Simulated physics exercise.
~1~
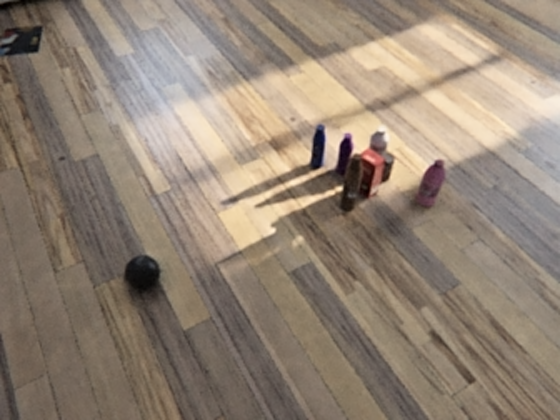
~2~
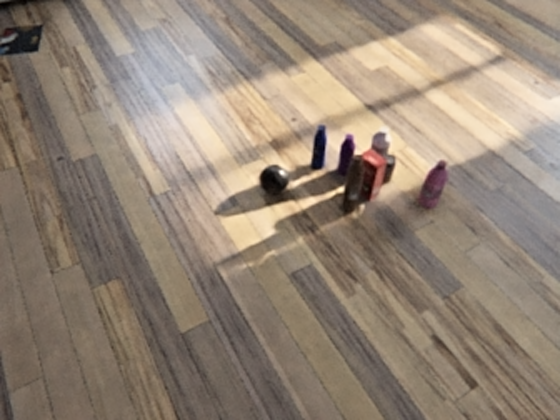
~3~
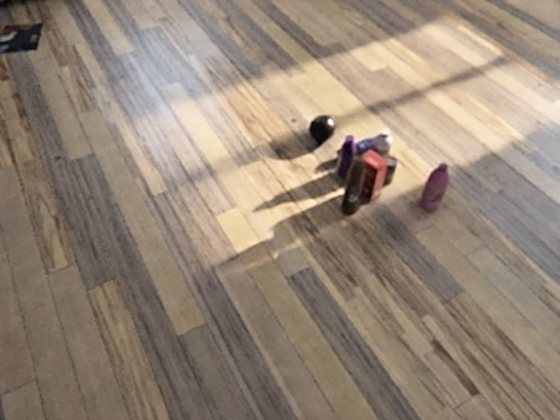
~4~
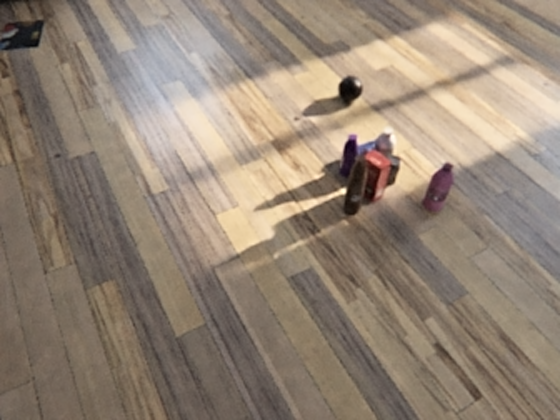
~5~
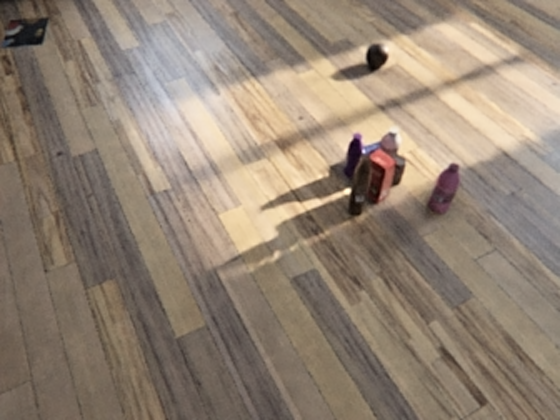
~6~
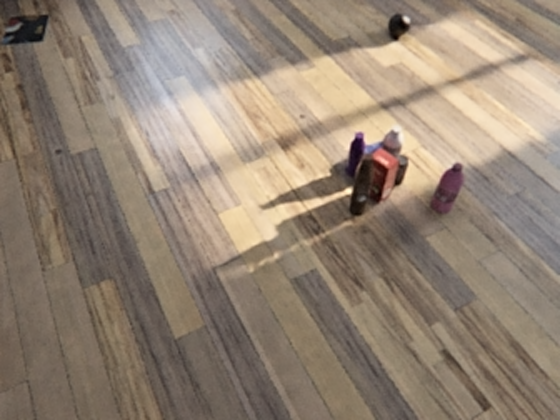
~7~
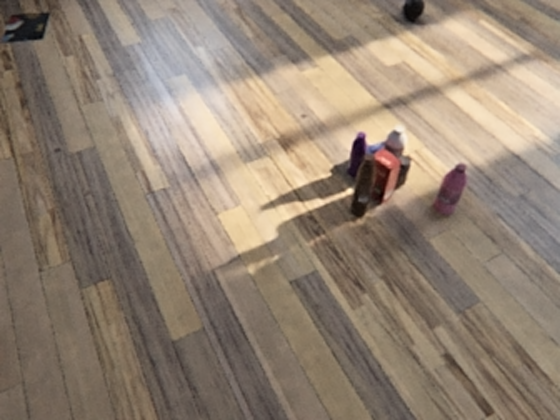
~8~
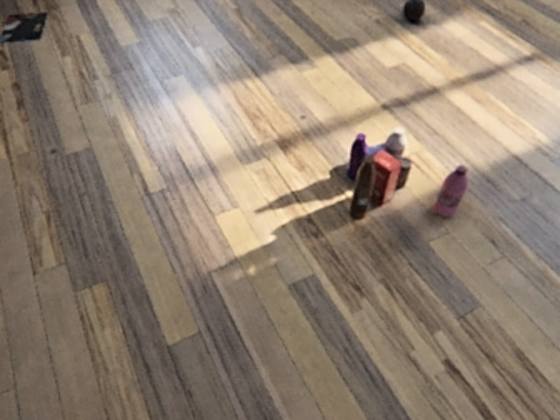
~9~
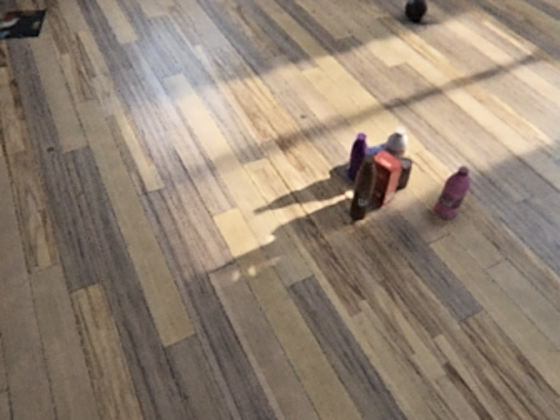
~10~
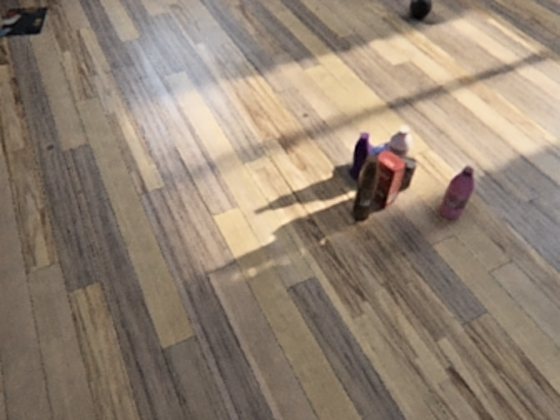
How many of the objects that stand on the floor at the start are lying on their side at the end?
One of them, the blue bottle, is lying on its side at the end.
At the start, a black ball is on a sunlit wooden floor to the left of a small cluster of bottles, a red carton and a grey can, with a pink bottle standing slightly apart on the right. The ball rolls up and to the right toward the blue bottle at the cluster's left edge. It meets the blue bottle, which tips over to the right behind the purple one. The ball rolls on past the group toward the far side of the floor. It ends near the top edge, while the blue bottle lies on its side and the others still stand.
